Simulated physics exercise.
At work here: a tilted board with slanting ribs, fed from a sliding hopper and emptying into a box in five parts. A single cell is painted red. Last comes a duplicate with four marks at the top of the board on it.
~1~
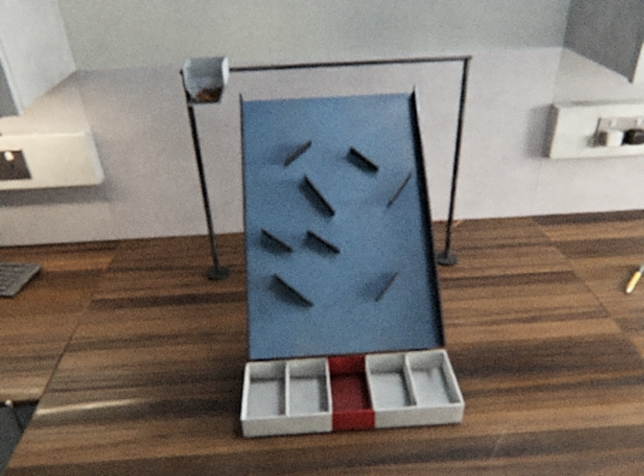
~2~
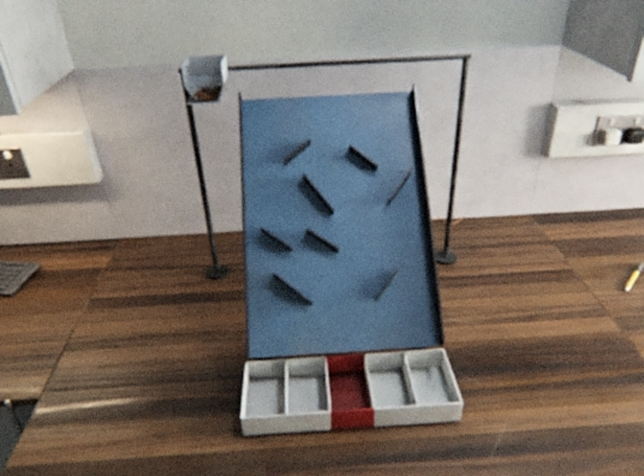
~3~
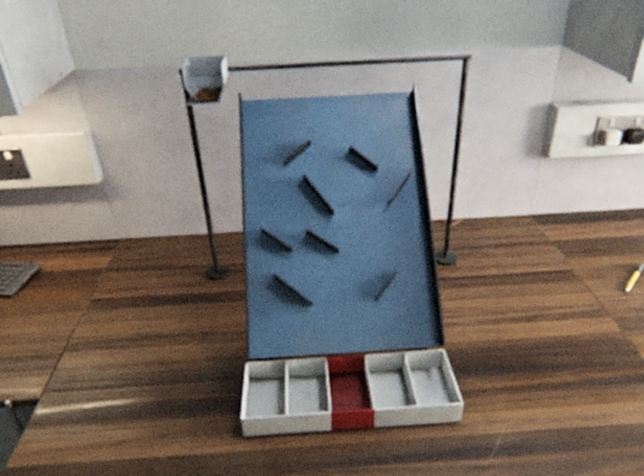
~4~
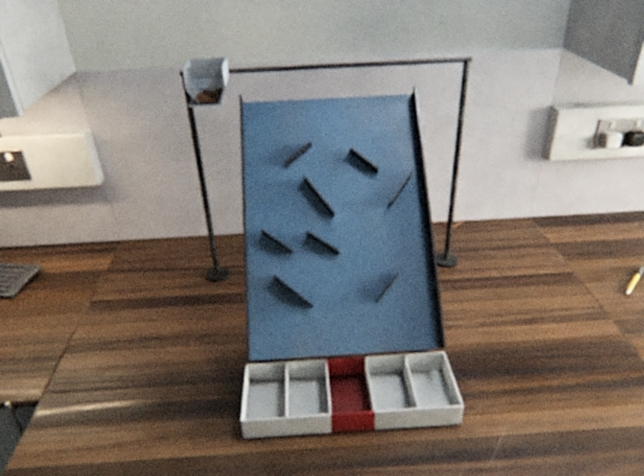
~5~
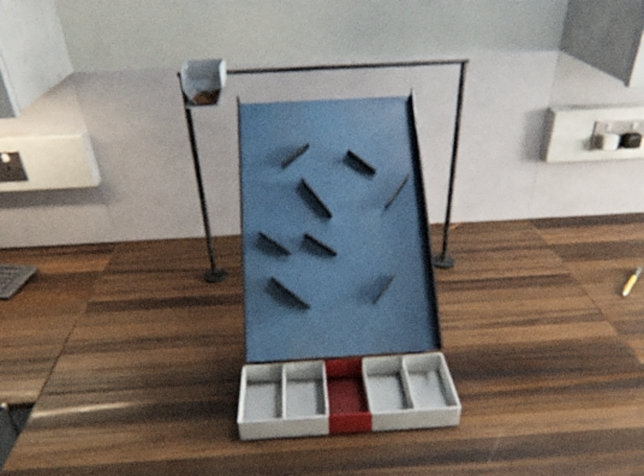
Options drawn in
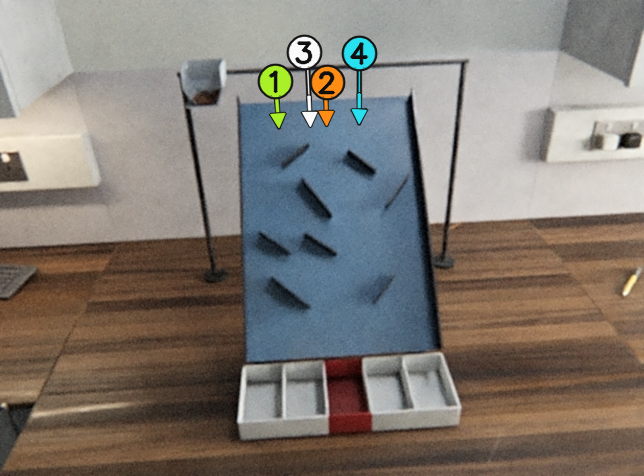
Nothing moves apart from a very slight shift of the whole view; the small hopper stays at the left end of the rail above a tilted blue board with slanting ribs. Below it, the five-part box sits unchanged on the wooden table, its middle cell red and every cell empty.
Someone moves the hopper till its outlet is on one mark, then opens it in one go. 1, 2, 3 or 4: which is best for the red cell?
I would pick mark 4.
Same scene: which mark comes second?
2.
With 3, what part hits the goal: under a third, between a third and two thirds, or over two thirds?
It is under a third.
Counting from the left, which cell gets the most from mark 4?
The third from the left.
On the marked copy, mark 1 meets the board at (278, 122); mark 2 meets the board at (326, 120); mark 3 meets the board at (310, 121); mark 4 meets the board at (359, 118).
Choosing 1, about a third in the red cell, about two thirds in other cells, a stray few outside the box.
Choosing 2, about half in the red cell, about a third in other cells, a small part outside the box.
Choosing 3, about a quarter in the red cell, about two thirds in other cells, a stray few outside the box.
Choosing 4, about two thirds in the red cell, about a quarter in other cells, a small part outside the box.
